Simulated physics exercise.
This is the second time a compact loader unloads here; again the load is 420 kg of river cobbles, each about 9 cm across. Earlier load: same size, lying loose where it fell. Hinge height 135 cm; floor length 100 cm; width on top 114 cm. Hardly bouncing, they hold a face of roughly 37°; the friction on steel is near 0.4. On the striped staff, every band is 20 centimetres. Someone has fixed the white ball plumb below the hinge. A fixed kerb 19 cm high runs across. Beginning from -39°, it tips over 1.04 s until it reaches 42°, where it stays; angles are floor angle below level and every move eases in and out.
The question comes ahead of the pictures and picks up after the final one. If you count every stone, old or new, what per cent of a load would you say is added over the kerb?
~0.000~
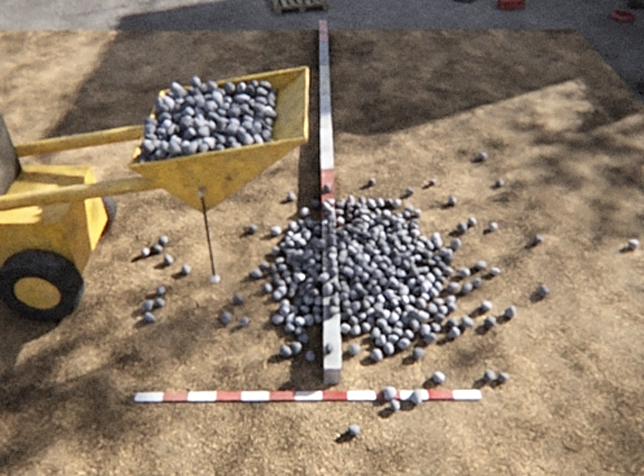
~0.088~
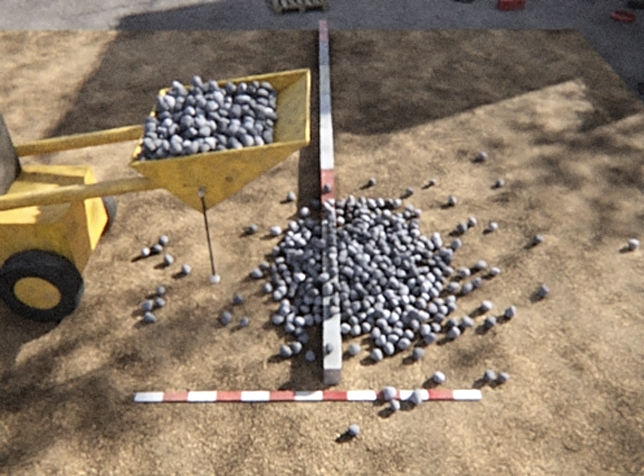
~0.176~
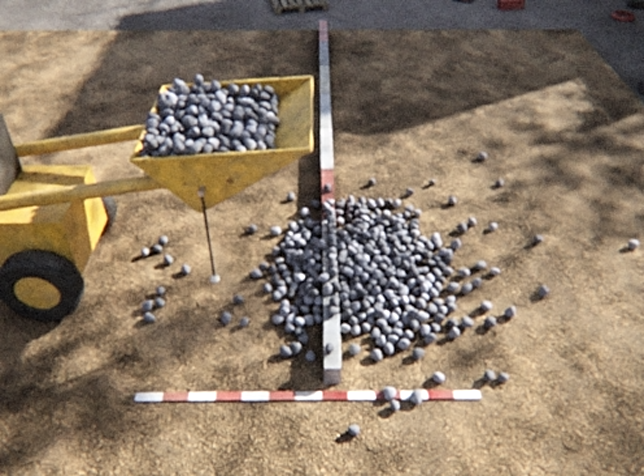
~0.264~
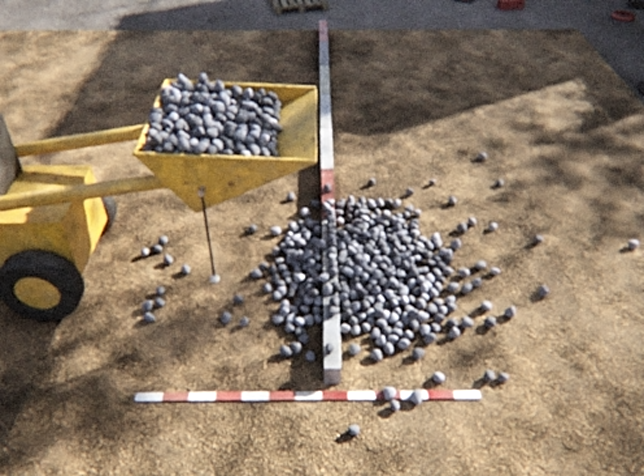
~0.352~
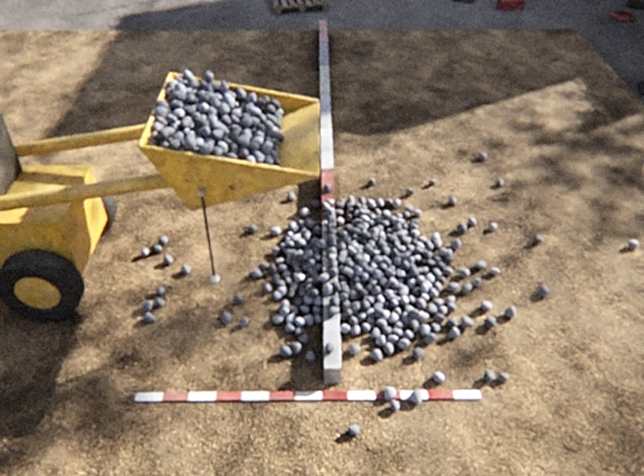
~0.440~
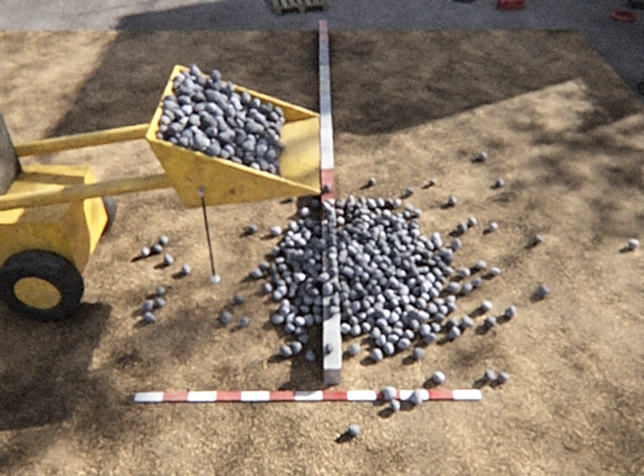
I would say about 46 per cent.
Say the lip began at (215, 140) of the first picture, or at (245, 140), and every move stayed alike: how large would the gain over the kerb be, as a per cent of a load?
The first position would add some 0 per cent, the second some 5.
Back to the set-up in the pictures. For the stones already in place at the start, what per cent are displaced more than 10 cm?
About 10 %.
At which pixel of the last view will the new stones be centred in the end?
Their middle rests near (325, 261).
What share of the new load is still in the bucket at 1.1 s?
I'd say about 65 per cent.
After 0.8 s the floor is at 29°; in per cent of one load, 100 in the bucket, 30 on this side of the kerb, 71 over the kerb; the foremost stones are at (523, 236).
After 1.1 s the floor is at 42°; in per cent of one load, 65 in the bucket, 65 on this side of the kerb, 71 over the kerb; the foremost stones are at (523, 236).
After 1.5 s the floor is at 42°; in per cent of one load, 12 in the bucket, 92 on this side of the kerb, 98 over the kerb; the foremost stones are at (523, 236).
After 4.2 s the floor is at 42°; in per cent of one load, 0 in the bucket, 84 on this side of the kerb, 118 over the kerb; the foremost stones are at (536, 222). Net gain over the kerb, 46.
